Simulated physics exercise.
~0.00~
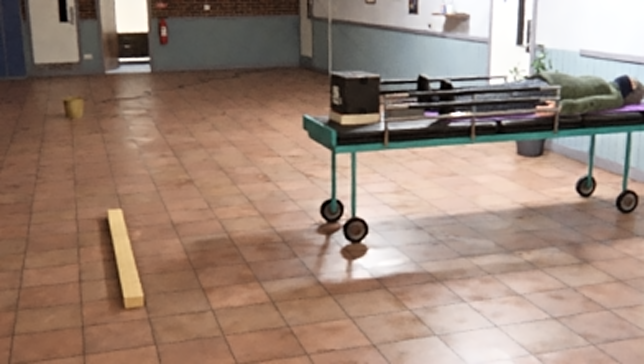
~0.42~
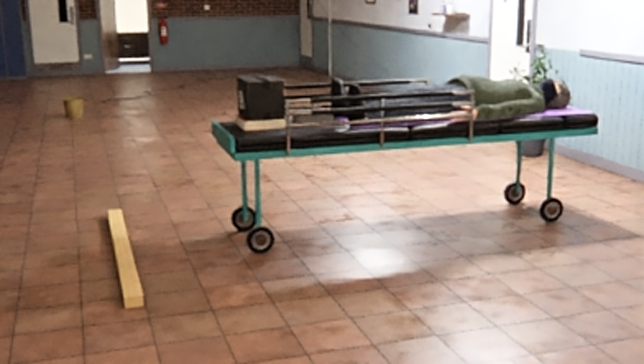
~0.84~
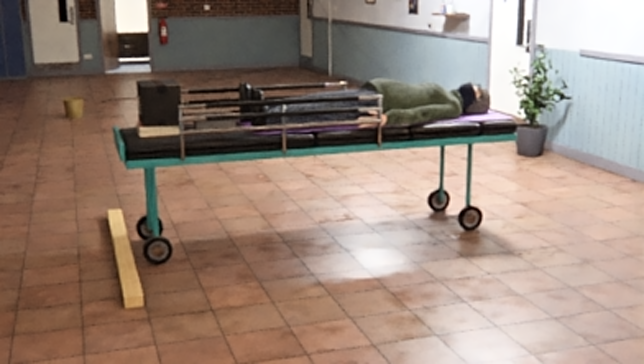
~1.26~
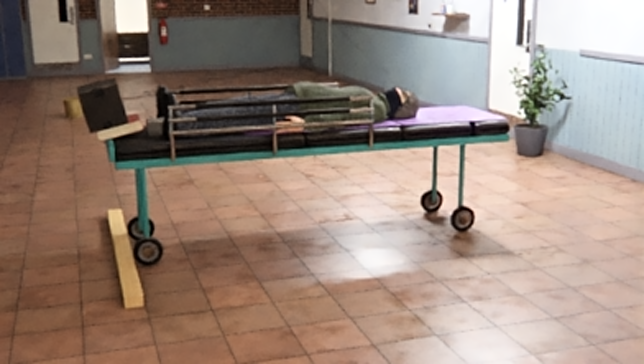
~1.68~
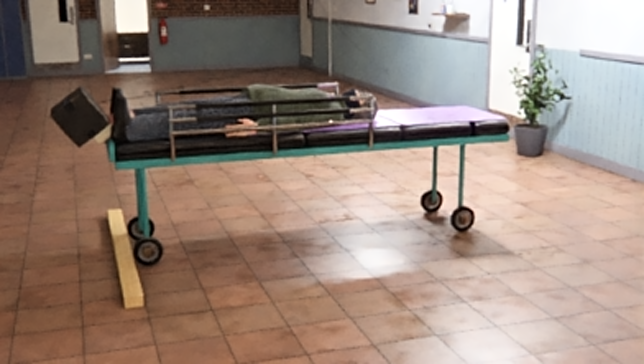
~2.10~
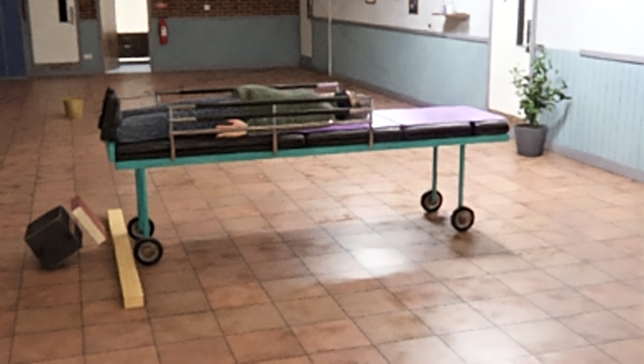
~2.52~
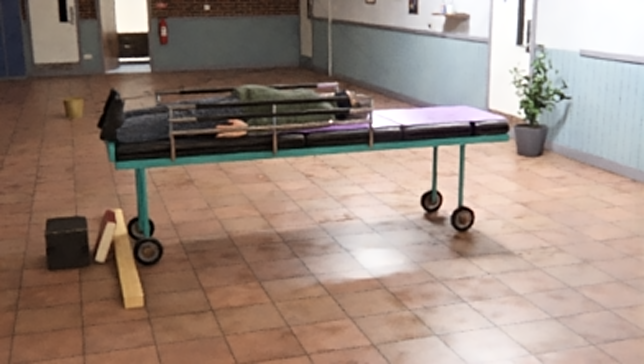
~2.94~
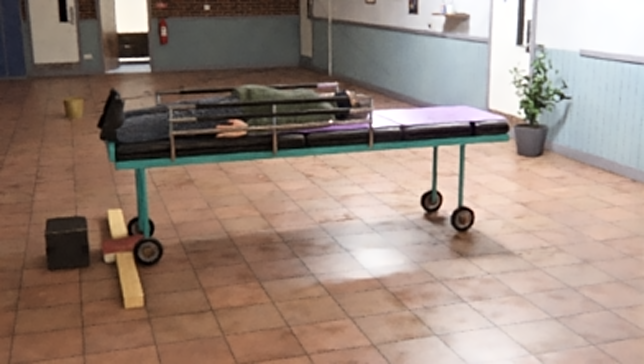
In a tiled hall, a gurney carrying a person lying flat rolled left and stopped at a yellow sill, but the person and loose items slid onward, and a black holdall and a red folder toppled off the foot end onto the floor.
